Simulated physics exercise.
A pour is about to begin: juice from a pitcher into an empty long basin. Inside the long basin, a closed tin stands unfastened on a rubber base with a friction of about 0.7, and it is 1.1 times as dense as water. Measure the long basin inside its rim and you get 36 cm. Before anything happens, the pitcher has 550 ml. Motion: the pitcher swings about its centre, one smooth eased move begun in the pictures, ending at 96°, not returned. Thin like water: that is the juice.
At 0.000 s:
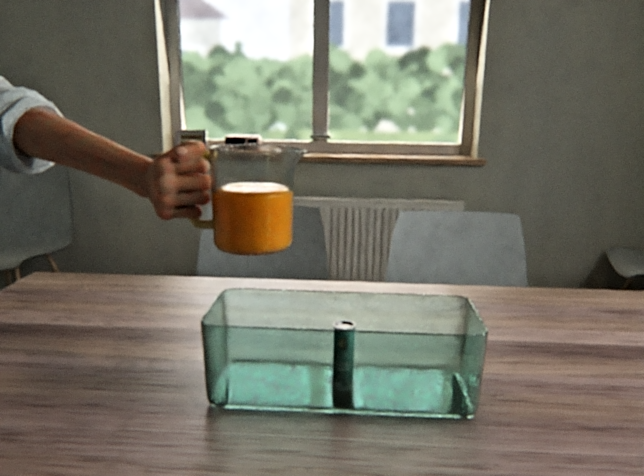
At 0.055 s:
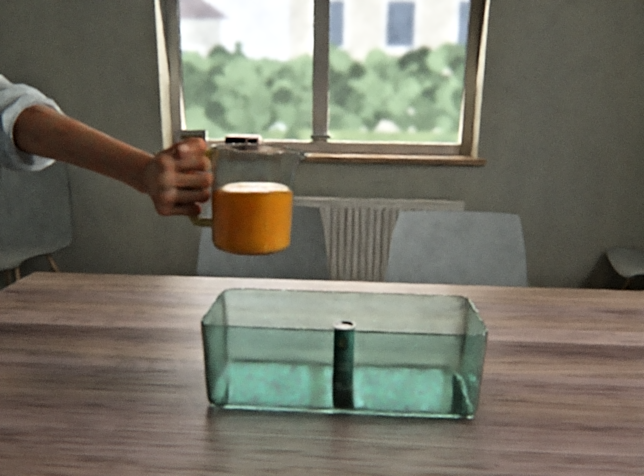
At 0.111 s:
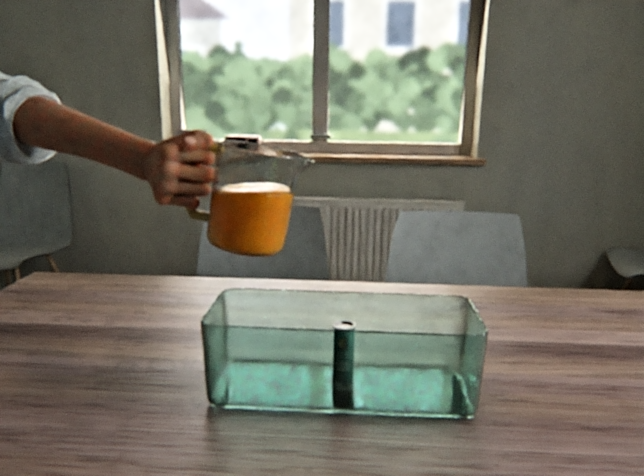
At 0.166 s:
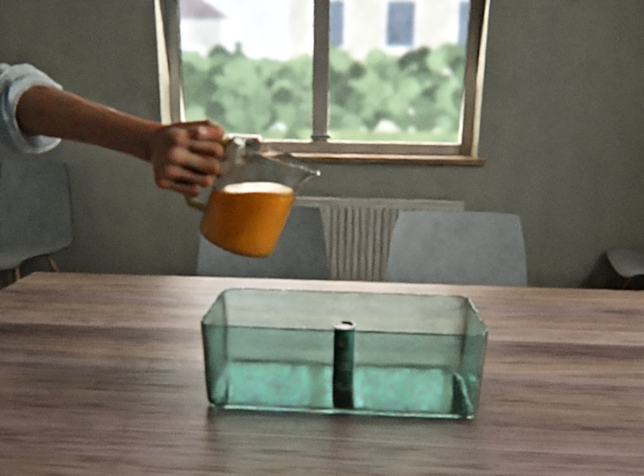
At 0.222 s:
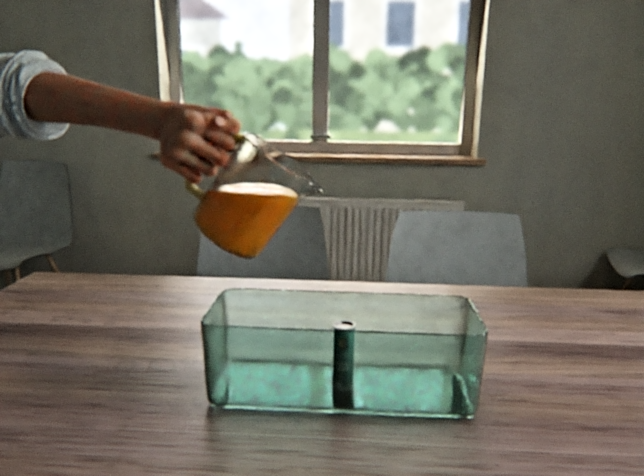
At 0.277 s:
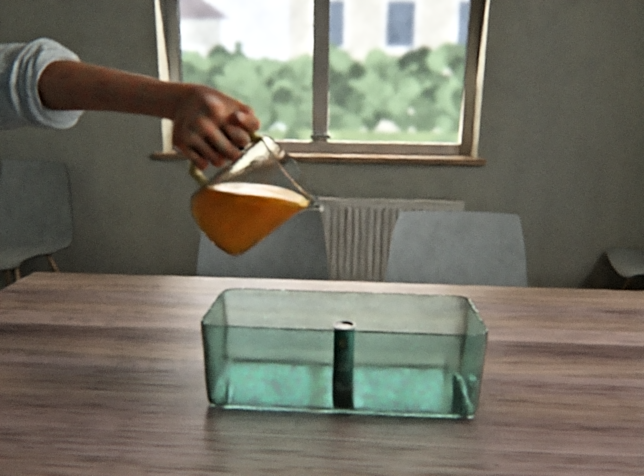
The video shows a hand holding a glass pitcher of orange juice above a long, clear green basin with a dark tin inside on a wooden table, then smoothly tilting the pitcher to the right as the juice shifts toward its rim.
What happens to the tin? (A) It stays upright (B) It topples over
It stays upright (A).
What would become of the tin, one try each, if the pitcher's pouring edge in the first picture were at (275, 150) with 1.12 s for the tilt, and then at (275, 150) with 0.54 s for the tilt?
Run one: It tumbles. Run two: It tumbles.
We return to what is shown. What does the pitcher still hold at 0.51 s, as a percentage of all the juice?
Fraction remaining: Approx. 68 per cent.
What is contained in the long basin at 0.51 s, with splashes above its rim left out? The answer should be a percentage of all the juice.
Near 7 in a hundred.
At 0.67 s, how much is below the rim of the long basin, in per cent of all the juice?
Some 50 percent of the total.
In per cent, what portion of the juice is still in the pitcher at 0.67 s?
Around 28 in a hundred.
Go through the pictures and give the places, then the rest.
In the first picture, it leans 0°; its right rim is at (307, 150); the juice meets the walls at (216, 187) and (290, 189); the long basin's rim runs from (212, 307) to (478, 316); the tin's top is at (344, 327).
In the second picture, it leans 2°; its right rim is at (309, 153); the juice meets the walls at (217, 188) and (291, 189).
In the third picture, it leans 10°; its right rim is at (314, 161); the juice meets the walls at (216, 189) and (292, 189).
In the fourth picture, it leans 21°; its right rim is at (320, 173); the juice meets the walls at (214, 192) and (295, 191).
In the fifth picture, it leans 35°; its right rim is at (324, 191); the juice meets the walls at (205, 199) and (299, 193).
In the sixth picture, it leans 50°; its right rim is at (323, 210); the juice meets the walls at (200, 190) and (304, 198).
Then, 0.51 s in, the tilt is 95° and 69 per cent is still to pour; the tin stands where it began.
Then, 0.67 s in, the tilt is 96° and 29 per cent is still to pour; the tin stands where it began.
Then, 0.85 s in, the tilt is 96° and 12 per cent is still to pour; the tin stands where it began.
Then, 1.04 s in, the tilt is 96° and 5 per cent is still to pour; the tin stands where it began.
Finally, the tin stands where it began.
